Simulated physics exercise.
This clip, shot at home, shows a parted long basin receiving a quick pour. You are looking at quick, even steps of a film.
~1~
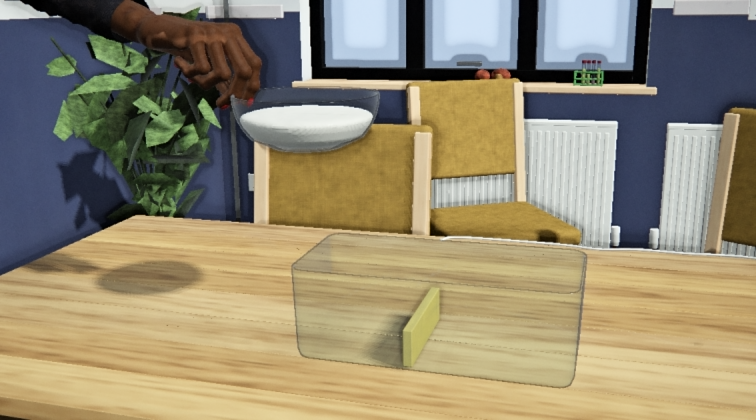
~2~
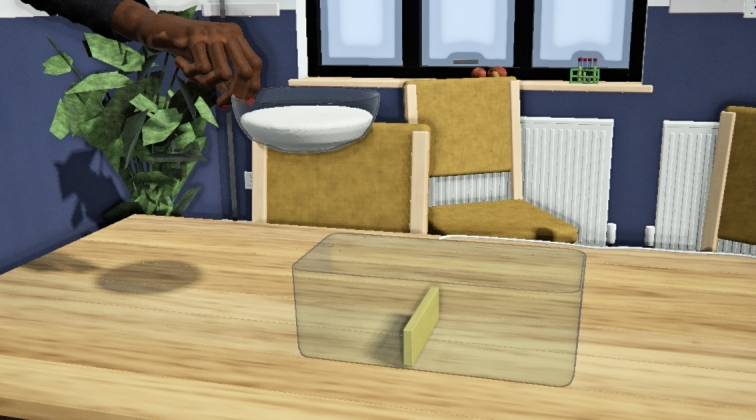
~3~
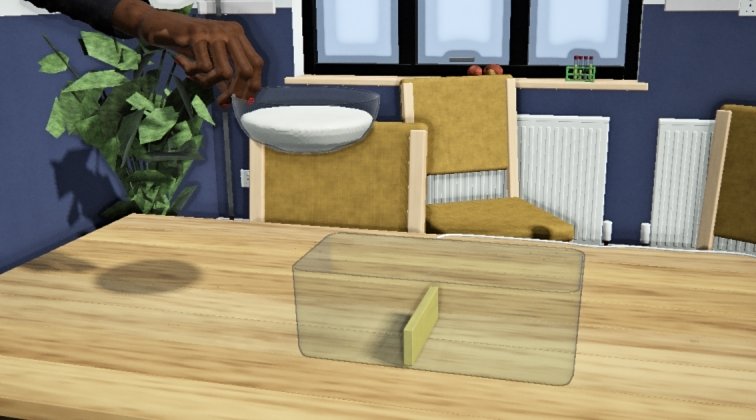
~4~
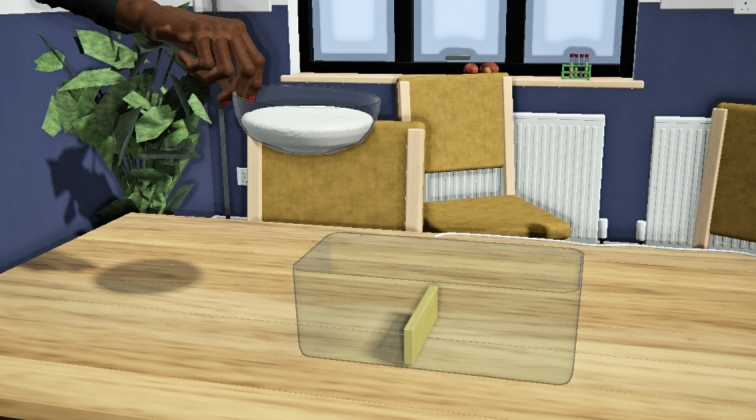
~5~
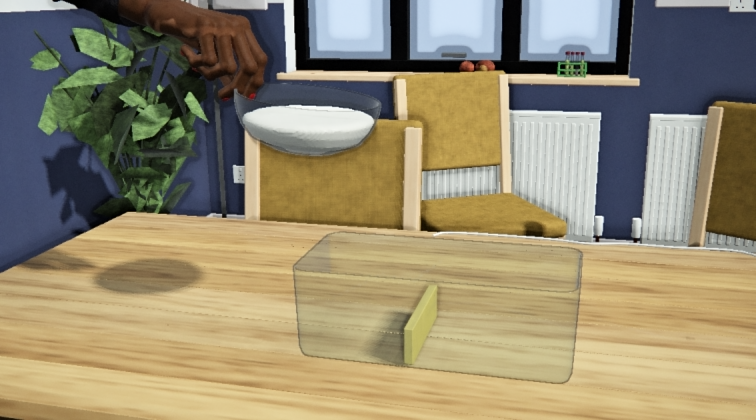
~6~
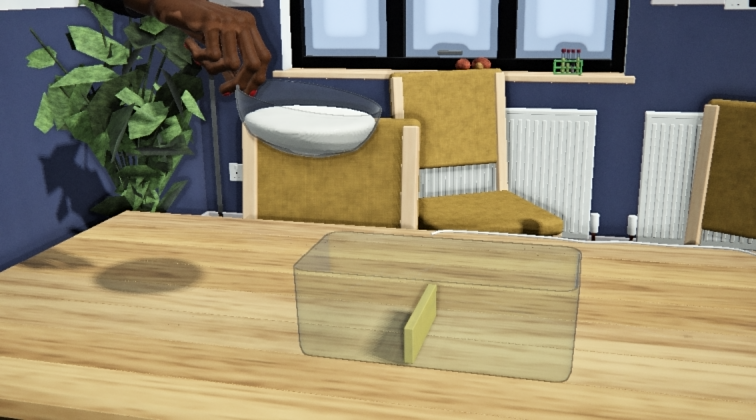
In a dining room with dark blue walls, the view looks across a pale wooden table toward mustard chairs, white radiators and a window, drifting very slightly. A clear long basin with an upright yellowish divider sits on the table, while a hand at upper left holds a clear bowl of white contents near a leafy plant. The hand keeps the bowl nearly level, then tilts it slightly rightward.
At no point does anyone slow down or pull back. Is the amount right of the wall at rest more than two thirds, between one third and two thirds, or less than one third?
The share right of the wall is a middling part, a third to two thirds.
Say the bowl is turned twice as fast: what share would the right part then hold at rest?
Near 40 %.
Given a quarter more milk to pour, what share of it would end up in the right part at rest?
Best guess: Around 60 %.
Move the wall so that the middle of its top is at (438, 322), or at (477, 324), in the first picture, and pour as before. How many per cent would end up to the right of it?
The first position gives around 30 percent, the second around 10 percent.
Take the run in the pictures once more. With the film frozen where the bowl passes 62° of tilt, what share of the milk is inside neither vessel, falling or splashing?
40 in a hundred.
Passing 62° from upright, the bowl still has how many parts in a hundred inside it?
Close to 45 per cent.
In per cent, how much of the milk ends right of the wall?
Something like 45 per cent, roughly.
A moment on, the bowl is tipped part way and 43 per cent is still to pour, 5 is left of the wall and 12 right of it.
Next, the bowl is tipped on its side and 2 per cent is still to pour, 44 is left of the wall and 46 right of it.
Then the bowl is tipped right over and 0 per cent is still to pour, 52 is left of the wall and 47 right of it.
Later the bowl is tipped right over and 0 per cent is still to pour, 52 is left of the wall and 47 right of it.
In the end 52 per cent lies left of the wall, 47 right of it and 1 outside.
